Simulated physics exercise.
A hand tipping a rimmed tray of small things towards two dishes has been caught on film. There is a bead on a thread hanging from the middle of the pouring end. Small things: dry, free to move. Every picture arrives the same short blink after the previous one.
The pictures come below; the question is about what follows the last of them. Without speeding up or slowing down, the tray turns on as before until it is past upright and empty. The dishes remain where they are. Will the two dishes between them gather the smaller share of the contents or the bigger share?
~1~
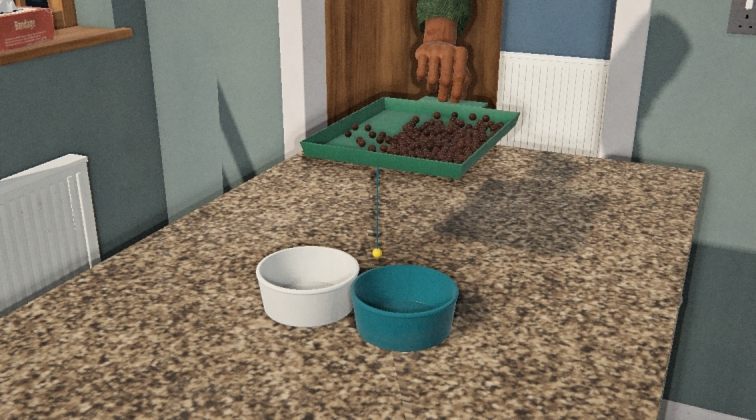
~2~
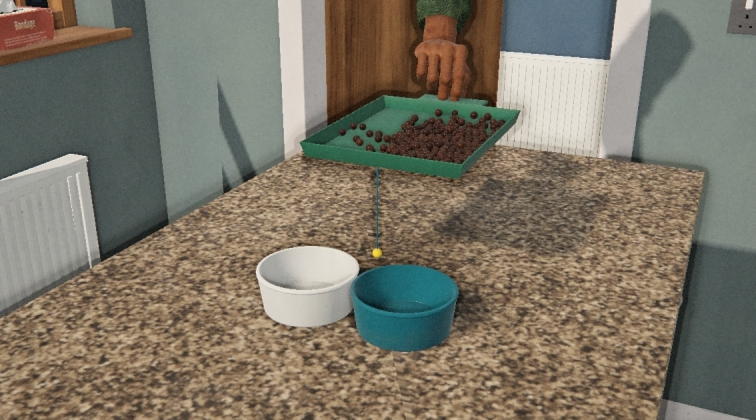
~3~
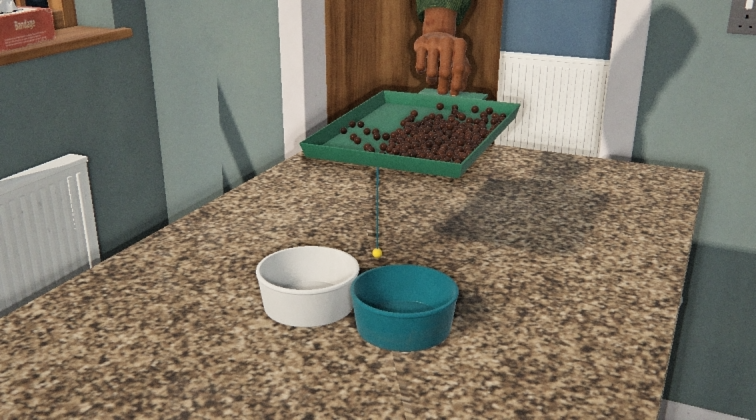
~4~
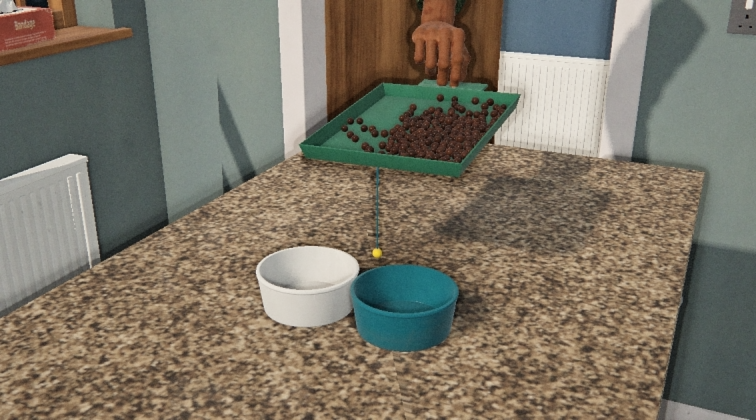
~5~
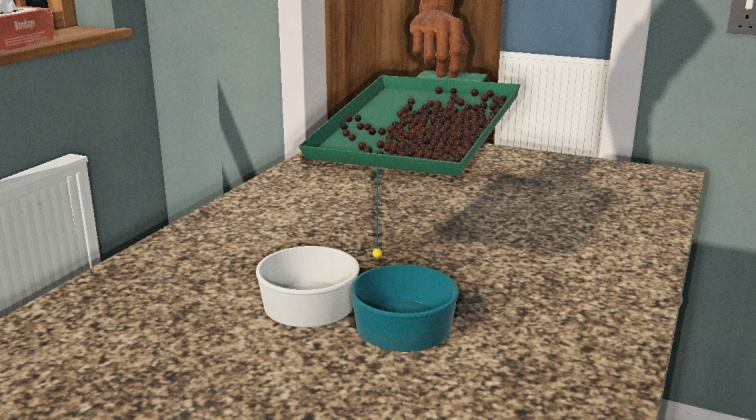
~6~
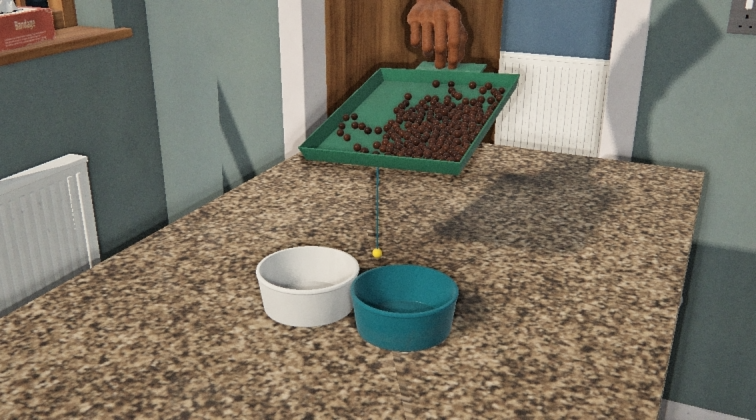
Between them the dishes gather the bigger share.
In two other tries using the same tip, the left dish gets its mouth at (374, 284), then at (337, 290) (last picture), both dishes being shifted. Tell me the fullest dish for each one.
First try: The left-side dish; second try: The left-side dish.
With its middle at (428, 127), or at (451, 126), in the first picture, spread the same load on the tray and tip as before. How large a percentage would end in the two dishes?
Estimate: 90 % first, 90 % second.
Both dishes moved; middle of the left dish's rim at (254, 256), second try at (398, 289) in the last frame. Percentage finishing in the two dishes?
90 %, then 20 %.
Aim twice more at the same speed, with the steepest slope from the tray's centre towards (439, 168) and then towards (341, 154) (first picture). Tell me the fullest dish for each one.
Outcome one: The right side; outcome two: The left side.
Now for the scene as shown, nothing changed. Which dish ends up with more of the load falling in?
Noted: Left of the pair.
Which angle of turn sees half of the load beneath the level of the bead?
That would be about 75 degrees from level.
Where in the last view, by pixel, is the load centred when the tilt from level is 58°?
Look close to (367, 152) in the last picture.
Shortly afterwards, tray tipped steeply; the bulk on the tray; a little in the right dish; a little in the left dish; only a few outside both; a little in the air.
Next, tray tipped right over; only a few on the tray; near a quarter in the right dish; near two thirds in the left dish; a little outside both; only a few in the air.
Some moments later, tray tipped past a quarter turn; near a quarter in the right dish; near two thirds in the left dish; a little outside both.
In the end, tray tipped past a quarter turn; near a quarter in the right dish; near two thirds in the left dish; a little outside both.
